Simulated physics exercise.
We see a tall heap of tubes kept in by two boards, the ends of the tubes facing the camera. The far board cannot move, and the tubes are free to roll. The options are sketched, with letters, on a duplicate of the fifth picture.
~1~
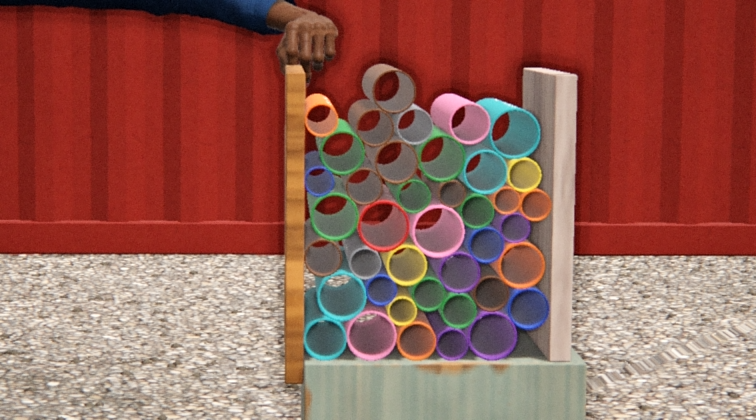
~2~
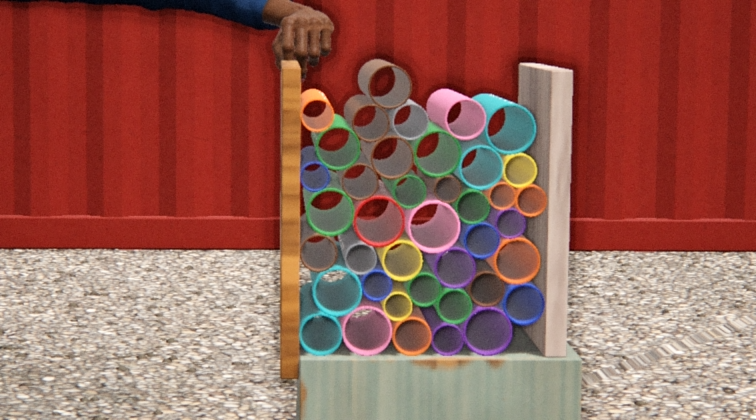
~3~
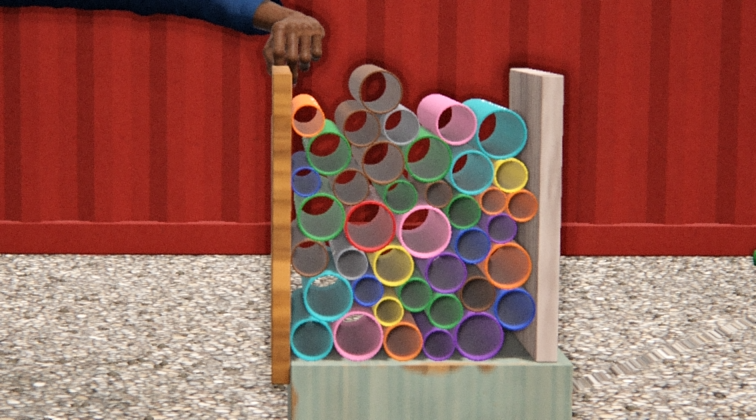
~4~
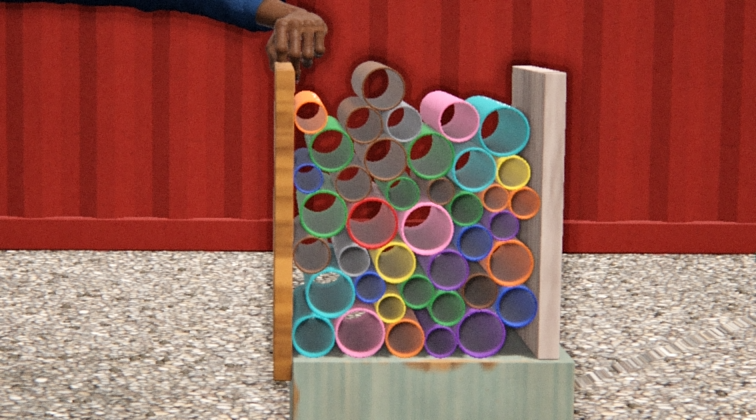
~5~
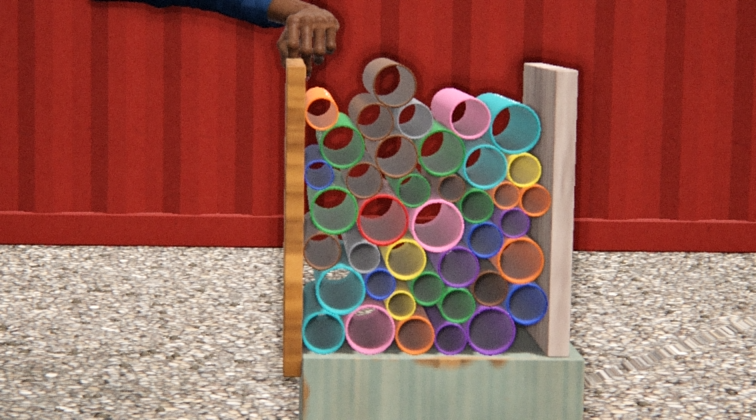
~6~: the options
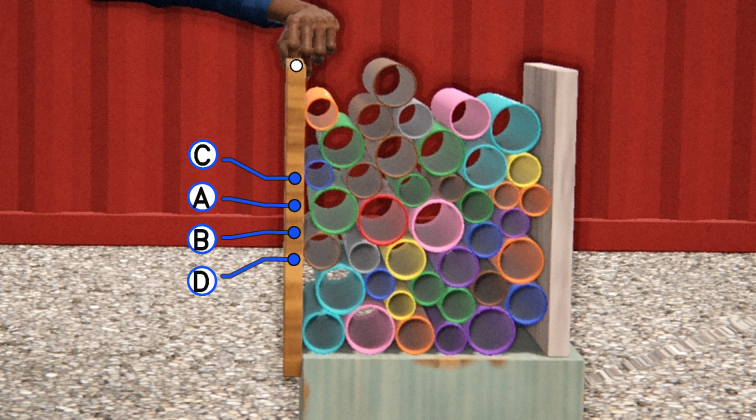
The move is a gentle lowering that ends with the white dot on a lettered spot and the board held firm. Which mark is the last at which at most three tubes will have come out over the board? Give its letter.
The answer is mark C.
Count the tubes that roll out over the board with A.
With A, five.
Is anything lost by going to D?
Yes.
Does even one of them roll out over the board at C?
Yes.
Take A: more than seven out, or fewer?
It loses fewer than seven.
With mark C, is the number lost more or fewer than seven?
Fewer than seven.
On the marked copy, A at (295, 206); B at (294, 233); C at (295, 178); D at (294, 259); the white dot at (296, 65).
With C. Early on, top of the board (305, 119).
Further on, top of the board (304, 178).
At the end, top of the board (304, 178), one out over the board.
As for the rest, A more than three out over the board; B more than three out over the board; D more than three out over the board.
